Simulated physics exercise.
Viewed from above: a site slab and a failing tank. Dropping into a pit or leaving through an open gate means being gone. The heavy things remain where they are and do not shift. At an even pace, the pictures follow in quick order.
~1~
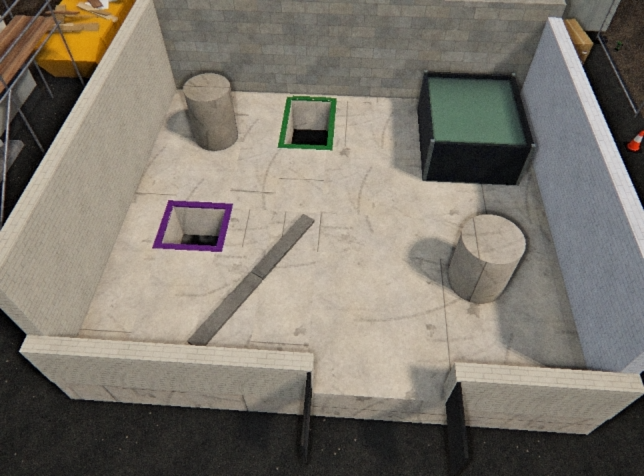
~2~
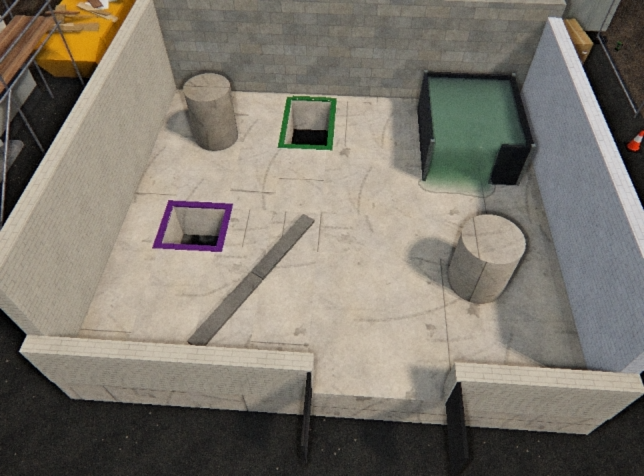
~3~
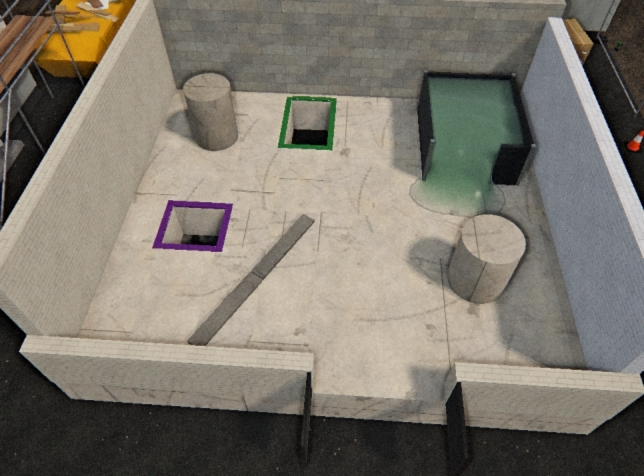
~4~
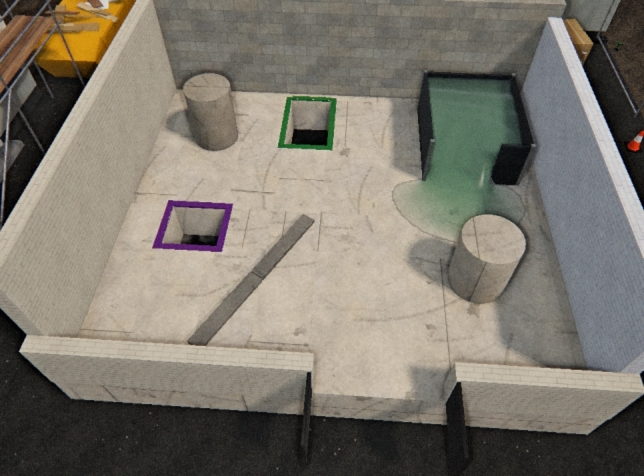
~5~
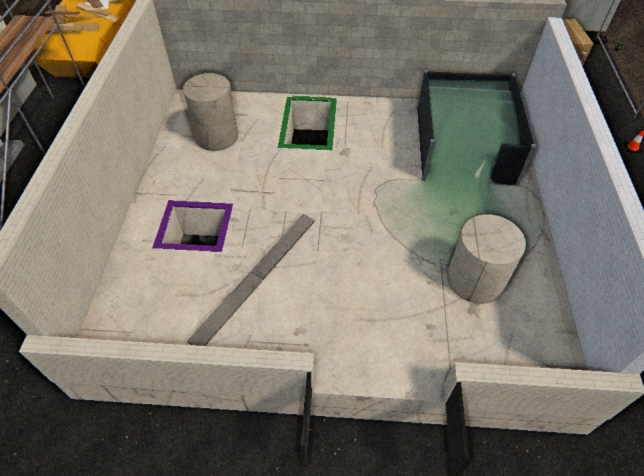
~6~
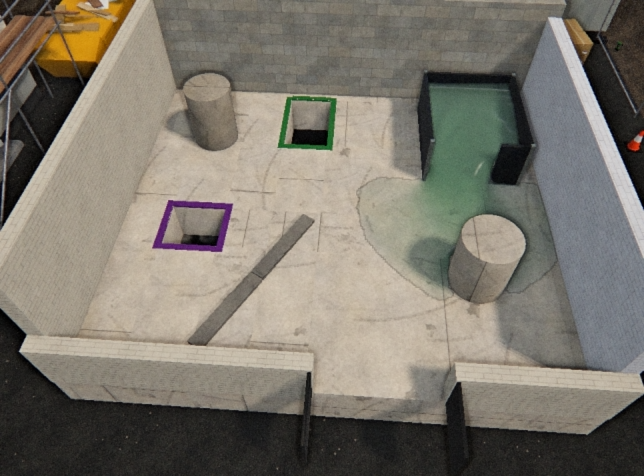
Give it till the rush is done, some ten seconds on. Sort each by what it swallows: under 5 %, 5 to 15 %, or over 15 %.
Sorted: Gate over 15 %, green pit under 5 %, purple pit 5 to 15 %.
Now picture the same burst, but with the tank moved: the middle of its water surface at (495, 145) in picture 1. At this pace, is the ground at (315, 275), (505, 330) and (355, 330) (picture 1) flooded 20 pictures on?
Spot one wetted, spot two wetted, spot three wetted.
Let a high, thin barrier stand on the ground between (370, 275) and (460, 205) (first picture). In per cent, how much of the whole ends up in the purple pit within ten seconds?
I'd put the purple pit at roughly 20 %.
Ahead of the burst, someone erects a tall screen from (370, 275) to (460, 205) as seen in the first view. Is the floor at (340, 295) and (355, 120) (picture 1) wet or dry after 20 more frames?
Log, in order: Waterlogged / unreached.
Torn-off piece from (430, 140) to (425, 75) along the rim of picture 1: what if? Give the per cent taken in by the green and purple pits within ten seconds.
Estimates in per cent: Green 55, purple 15.
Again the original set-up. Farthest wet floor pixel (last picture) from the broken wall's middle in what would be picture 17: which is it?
Roughly at (168, 366).
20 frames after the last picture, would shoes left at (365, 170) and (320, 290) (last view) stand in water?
Well, the first is dry underfoot and the second is wet underfoot.
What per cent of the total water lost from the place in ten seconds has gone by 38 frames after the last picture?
Somewhere around 55 per cent, I'd say.
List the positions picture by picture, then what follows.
The first picture shows still water in the open tank at (475, 110).
In the second picture, the front is at (421, 182), out from the gap at (460, 169).
In the third picture, water pours out at (460, 170) and has run to a hidden place.
In the fourth picture, water pours out at (459, 171) and has run to a hidden place.
In the fifth picture, the front is at (442, 264), out from the gap at (459, 171).
In the sixth picture, water pours out at (459, 171) and has run to (433, 292).
A moment on, water covers 30 % of the floor; the gate 1 %, the green pit 0 %, the purple pit 0 %.
Next, water covers 40 % of the floor; the gate 5 %, the green pit 0 %, the purple pit 0 %.
Then, water covers 50 % of the floor; the gate 11 %, the green pit 0 %, the purple pit 0 %.
Later, water covers 65 % of the floor; the gate 16 %, the green pit 0 %, the purple pit 2 %.
In the end, water covers 90 % of the floor; the gate 23 %, the green pit 1 %, the purple pit 9 %.
